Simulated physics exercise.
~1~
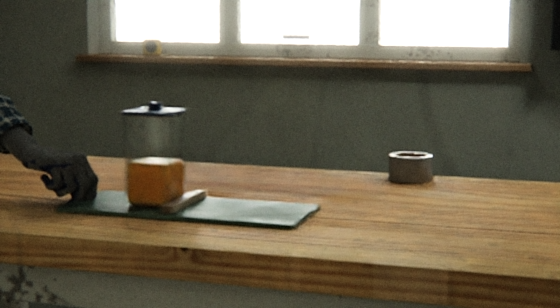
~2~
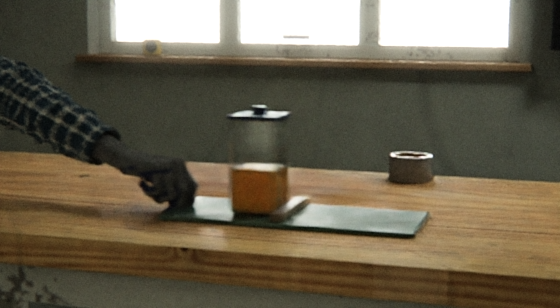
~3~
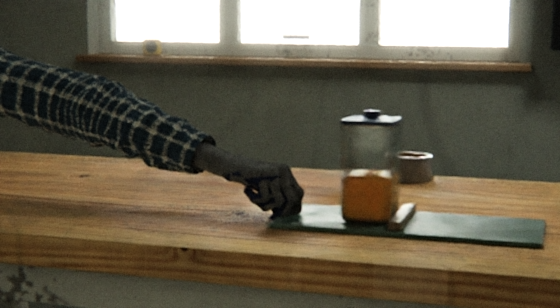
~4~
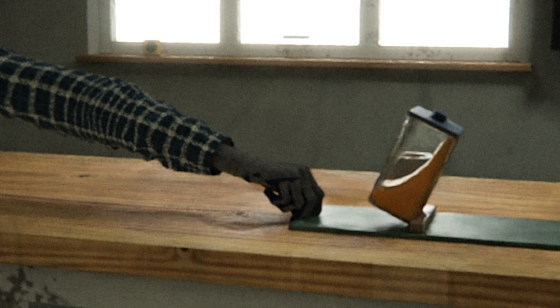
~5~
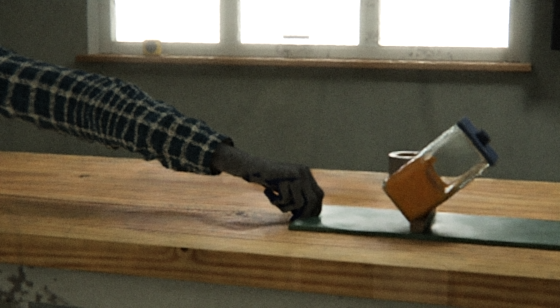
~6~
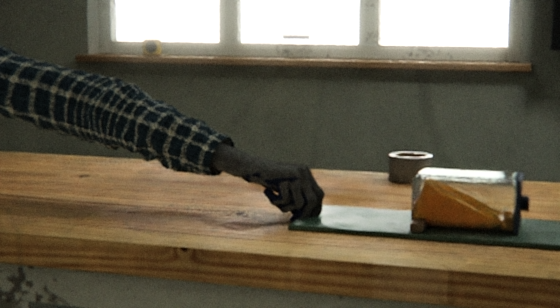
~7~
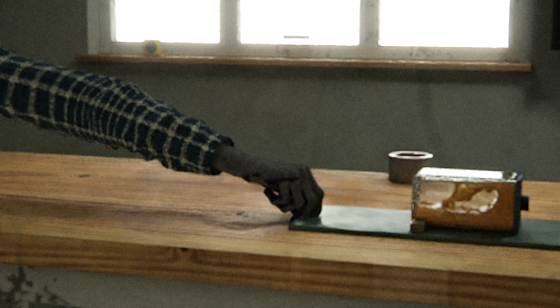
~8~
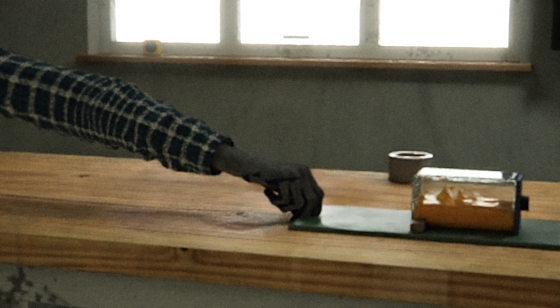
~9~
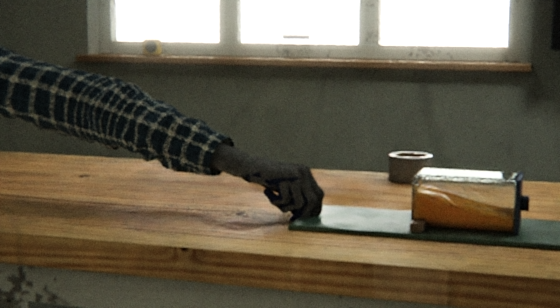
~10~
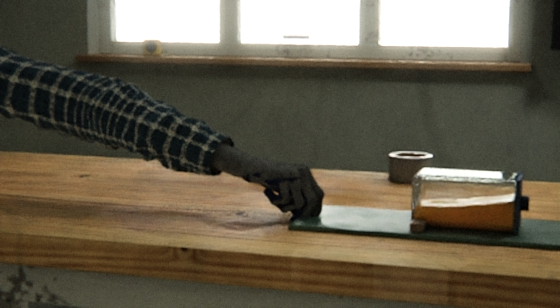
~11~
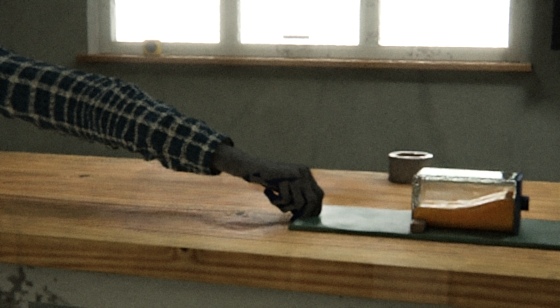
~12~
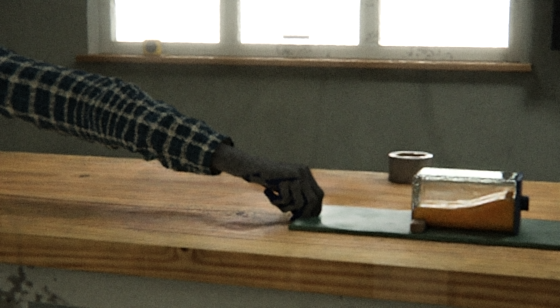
A half-full square bottle slides right on a hand-pushed board, topples, and rests sideways.
